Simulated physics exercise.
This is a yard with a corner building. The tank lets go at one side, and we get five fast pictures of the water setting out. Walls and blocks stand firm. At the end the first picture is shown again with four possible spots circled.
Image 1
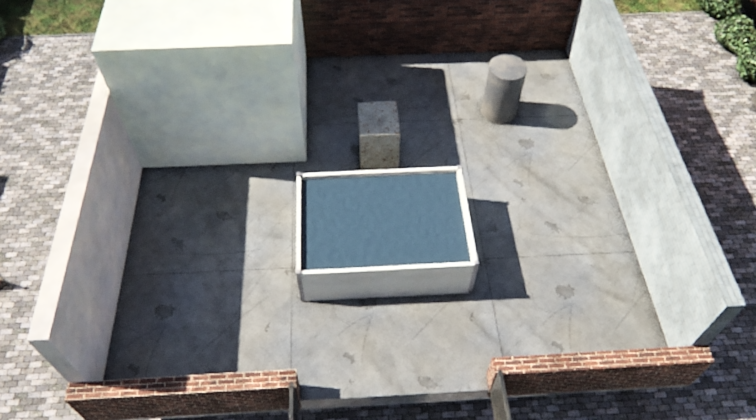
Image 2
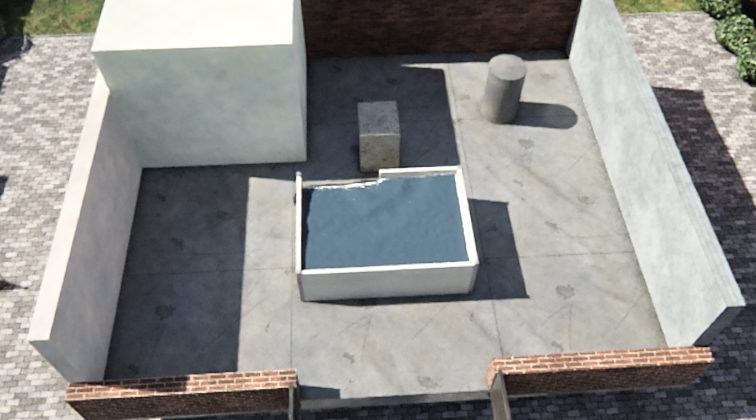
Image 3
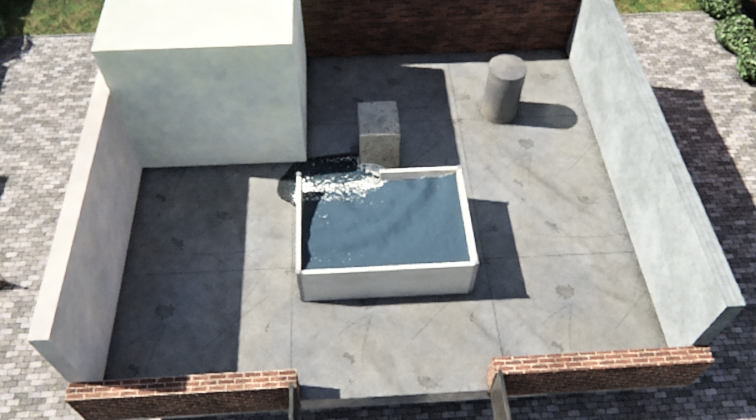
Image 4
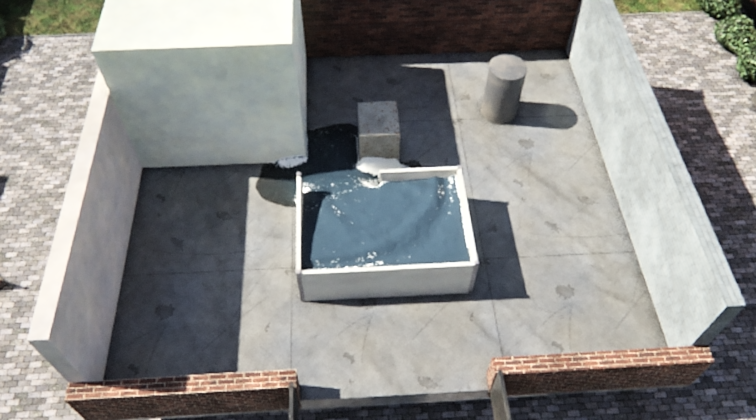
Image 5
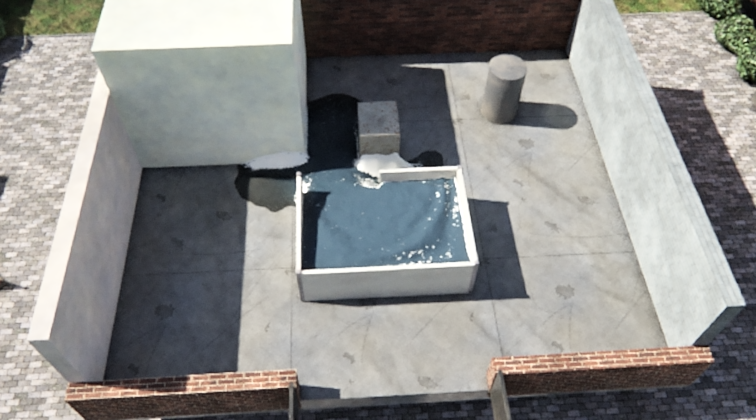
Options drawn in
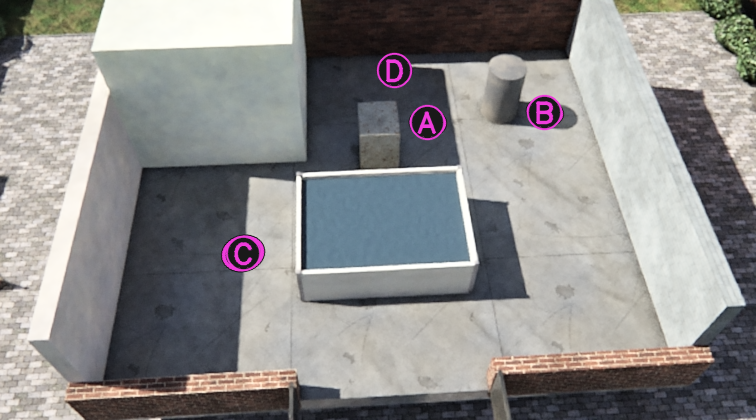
Water pours from the back of a white-walled tank and spreads around a gray block.
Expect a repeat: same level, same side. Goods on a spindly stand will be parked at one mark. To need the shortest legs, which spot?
C beats the others.
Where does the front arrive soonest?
Ring D.
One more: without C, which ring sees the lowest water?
A it is.
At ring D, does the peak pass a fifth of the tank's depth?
Yes, it does.
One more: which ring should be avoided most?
Ring D.
On the marked copy, A at (427, 122); B at (544, 112); C at (243, 253); D at (394, 70).
For ring A, the water peaks at about 10 % of the depth that stood in the tank.
For ring B, the water peaks at about 17 % of the depth that stood in the tank.
For ring C, the water peaks at about 4 % of the depth that stood in the tank.
For ring D, the water peaks at about 38 % of the depth that stood in the tank.
